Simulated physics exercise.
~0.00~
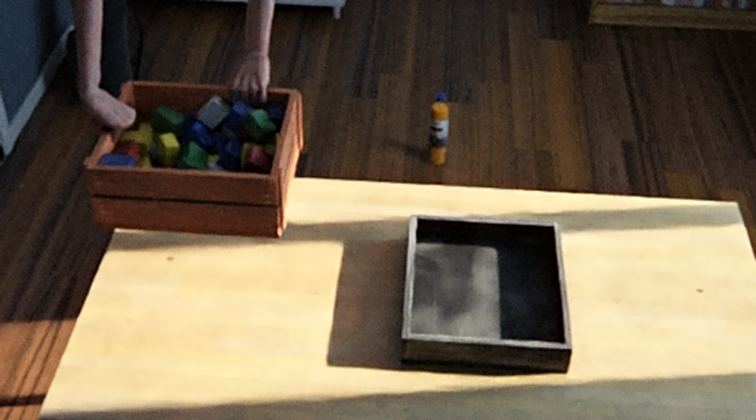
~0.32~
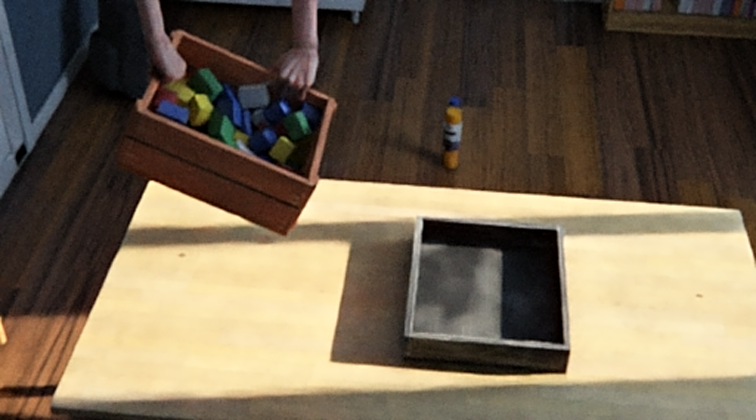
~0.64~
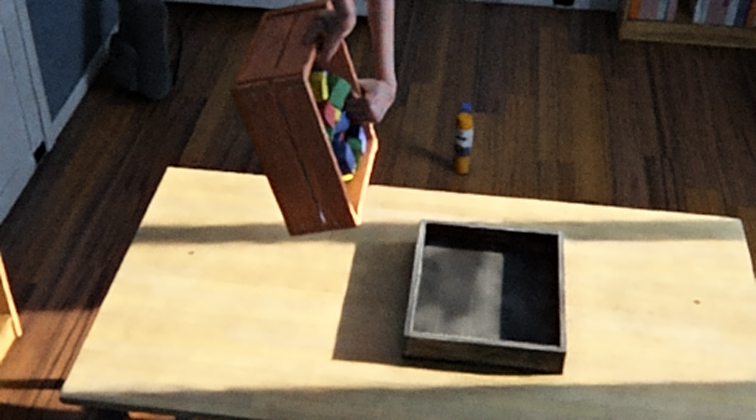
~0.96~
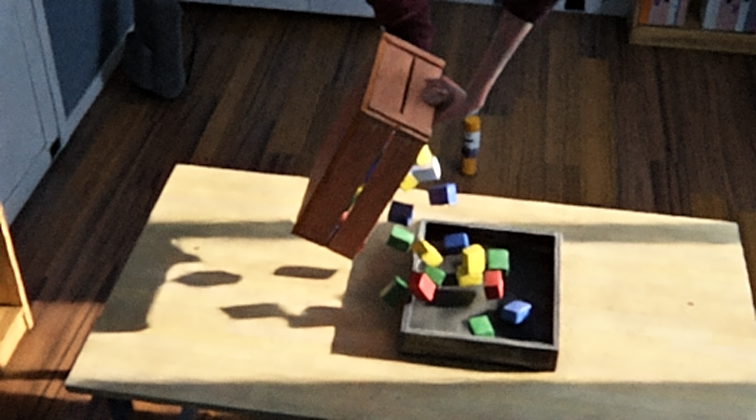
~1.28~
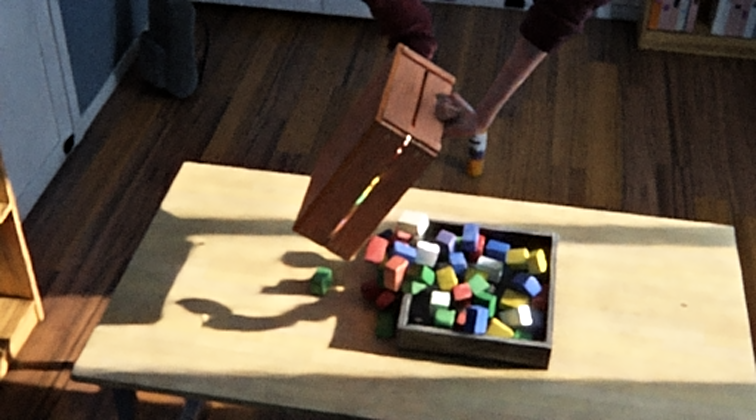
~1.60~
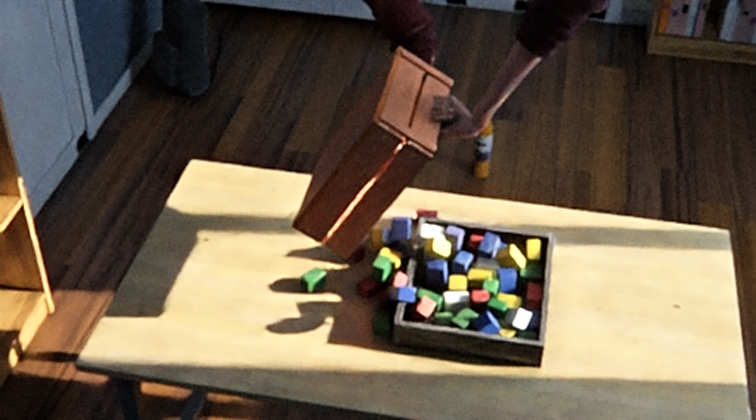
Colorful toy blocks tumbled out of an orange wooden crate as a person's hands tipped it steeply over a black tray on the table, heaping the tray full while several blocks landed outside it, mostly along its left side.
